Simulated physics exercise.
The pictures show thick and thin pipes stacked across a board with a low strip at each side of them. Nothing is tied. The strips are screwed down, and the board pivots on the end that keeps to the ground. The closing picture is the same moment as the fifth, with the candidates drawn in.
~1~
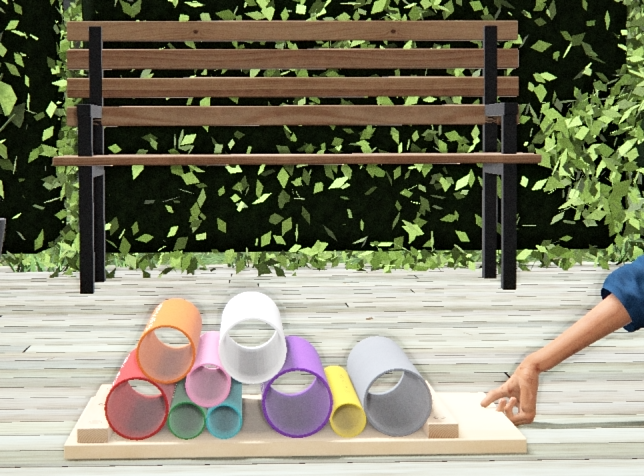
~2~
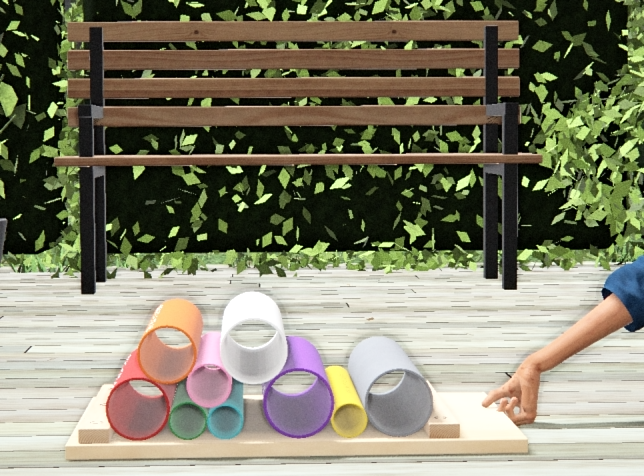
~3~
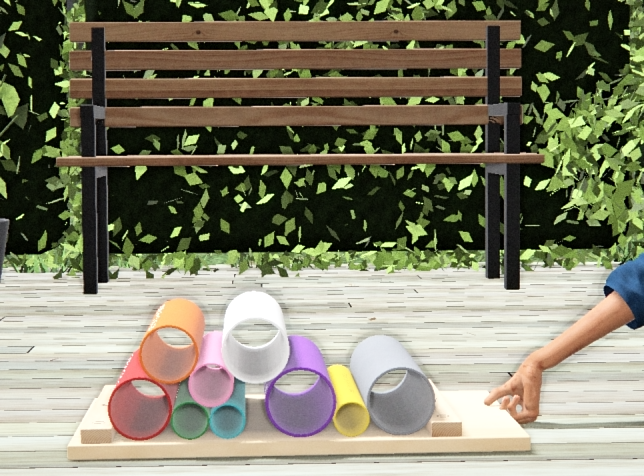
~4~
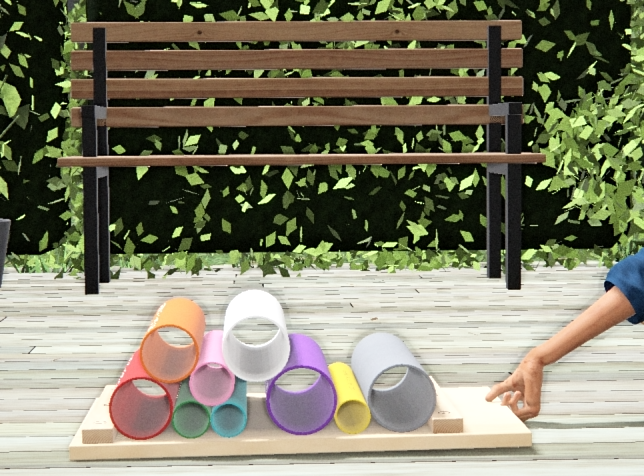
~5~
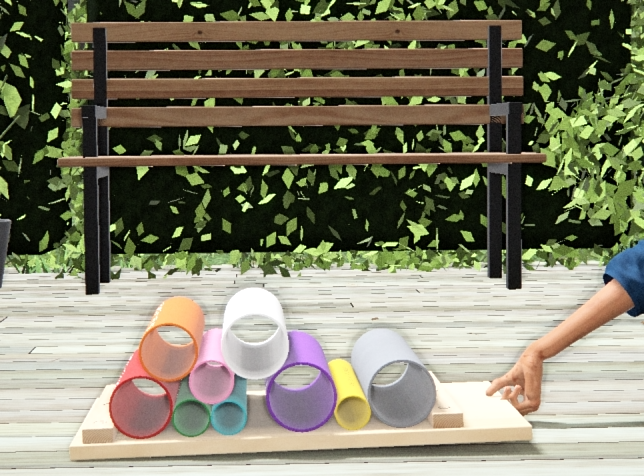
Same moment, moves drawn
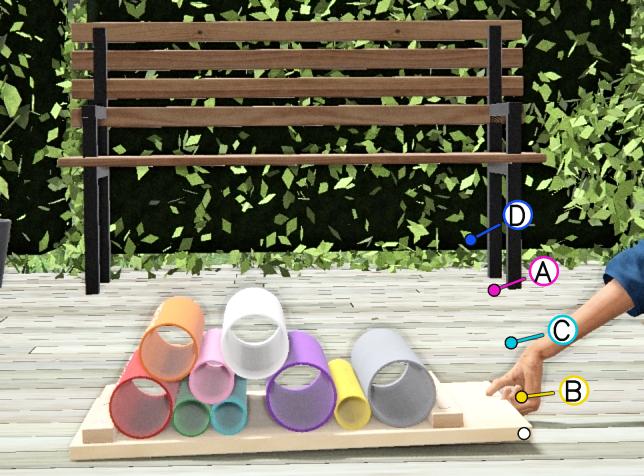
A hand gripping the right end of a board of stacked coloured pipes, barely raising it in front of a bench.
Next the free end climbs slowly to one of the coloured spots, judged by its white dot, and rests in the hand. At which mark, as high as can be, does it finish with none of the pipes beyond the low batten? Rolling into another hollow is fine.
Stop at C.
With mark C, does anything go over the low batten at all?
No, at C.
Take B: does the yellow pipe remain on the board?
The yellow pipe: Yes.
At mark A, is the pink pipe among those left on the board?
The pink pipe: Yes.
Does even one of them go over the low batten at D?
Yes.
On the copy, A at (494, 290); B at (521, 397); C at (511, 343); D at (471, 240); the white dot at (524, 434).
On C. First, board at 11°.
Then, board at 13°.
Finally, board at 13°, none over the low batten.
By contrast, A one over the low batten (orange); B none over the low batten; D one over the low batten (orange).
